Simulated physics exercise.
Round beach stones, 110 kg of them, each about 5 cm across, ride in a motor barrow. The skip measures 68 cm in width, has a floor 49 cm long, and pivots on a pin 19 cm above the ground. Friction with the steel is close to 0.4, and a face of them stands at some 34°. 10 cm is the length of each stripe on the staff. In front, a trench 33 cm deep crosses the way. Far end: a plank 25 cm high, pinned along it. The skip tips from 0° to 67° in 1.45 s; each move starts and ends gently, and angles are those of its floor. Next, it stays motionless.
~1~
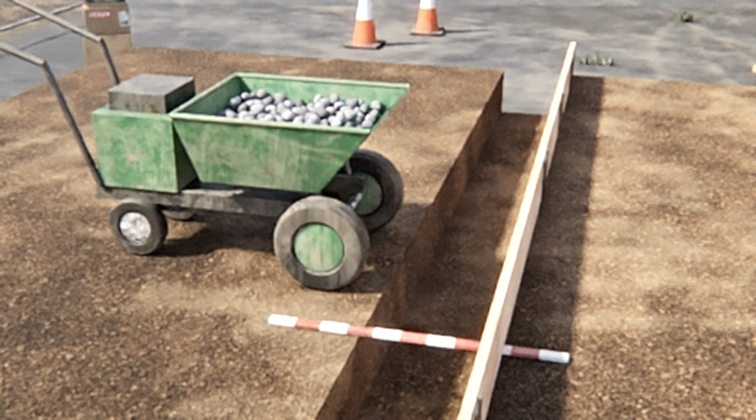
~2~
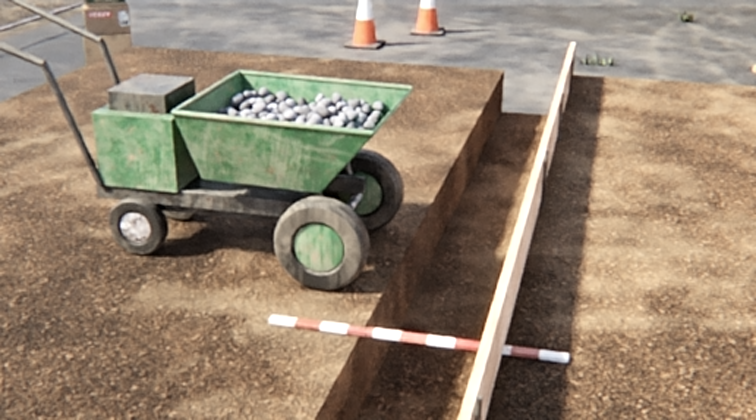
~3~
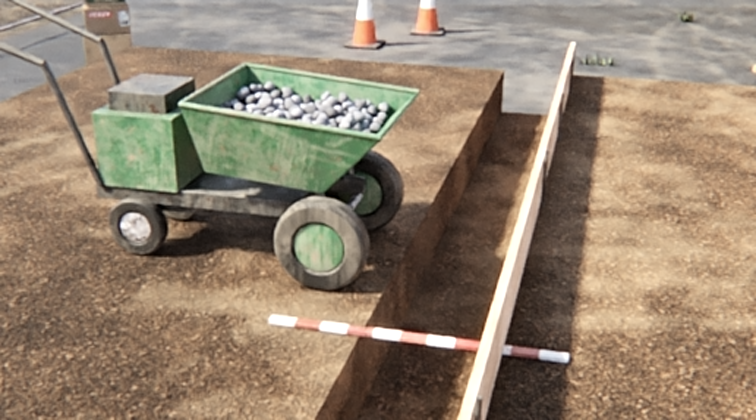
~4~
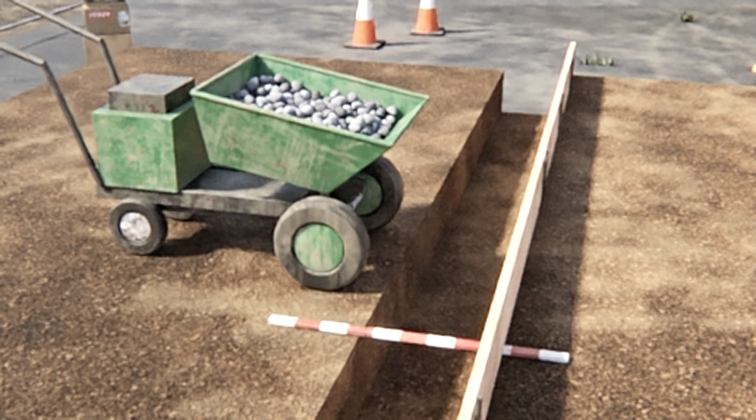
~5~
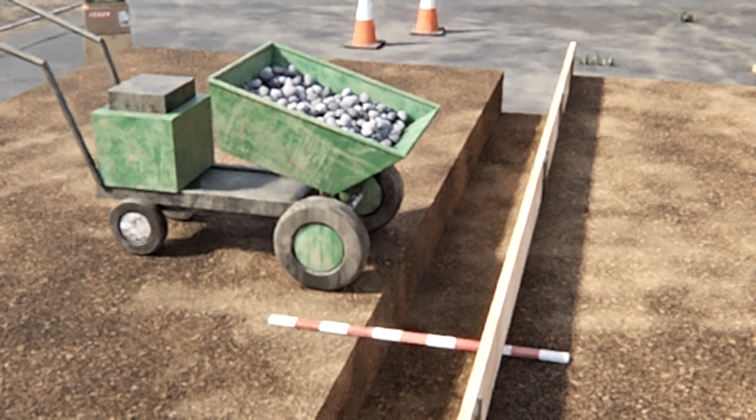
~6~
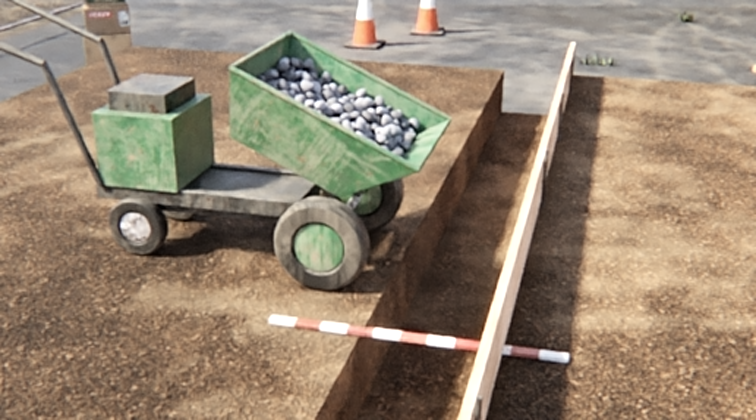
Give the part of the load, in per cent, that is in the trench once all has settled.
Close to 100 in a hundred.
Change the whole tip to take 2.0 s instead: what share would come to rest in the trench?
Trench share: Approx. 100%.
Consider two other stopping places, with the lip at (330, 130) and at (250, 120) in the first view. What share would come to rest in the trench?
Around 100% for the first place and 80% for the second.
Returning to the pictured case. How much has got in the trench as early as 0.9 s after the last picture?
By that point it's something like 45 in a hundred.
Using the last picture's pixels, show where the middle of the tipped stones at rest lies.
(471, 328).
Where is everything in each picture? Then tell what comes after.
In the first frame, lip at (370, 132), floor tilted 0°, highest stones at (300, 106).
In the second frame, the skip is at 1°, its lip at (373, 134); the top of the load is at (294, 105).
In the third frame, the skip is at 5°, its lip at (381, 138); the top of the load is at (268, 95).
In the fourth frame, the skip is at 10°, its lip at (392, 146); the top of the load is at (267, 87).
In the fifth frame, lip at (405, 157), floor tilted 17°, highest stones at (274, 77).
In the sixth frame, the skip is at 25°, its lip at (419, 170); the top of the load is at (289, 66).
Then, 0.5 s after the last picture the floor is at 57°, 100 % in the skip; the foremost stones are at (457, 209).
Then, 0.9 s after the last picture the floor is at 67°, 54 % in the skip, 46 % in the trench; the foremost stones are at (512, 270).
Then, 1.3 s after the last picture the floor is at 67°, 22 % in the skip, 78 % in the trench; the foremost stones are at (514, 328).
Then, 3.2 s after the last picture the floor is at 67°, 0 % in the skip, 100 % in the trench; the foremost stones are at (519, 316).
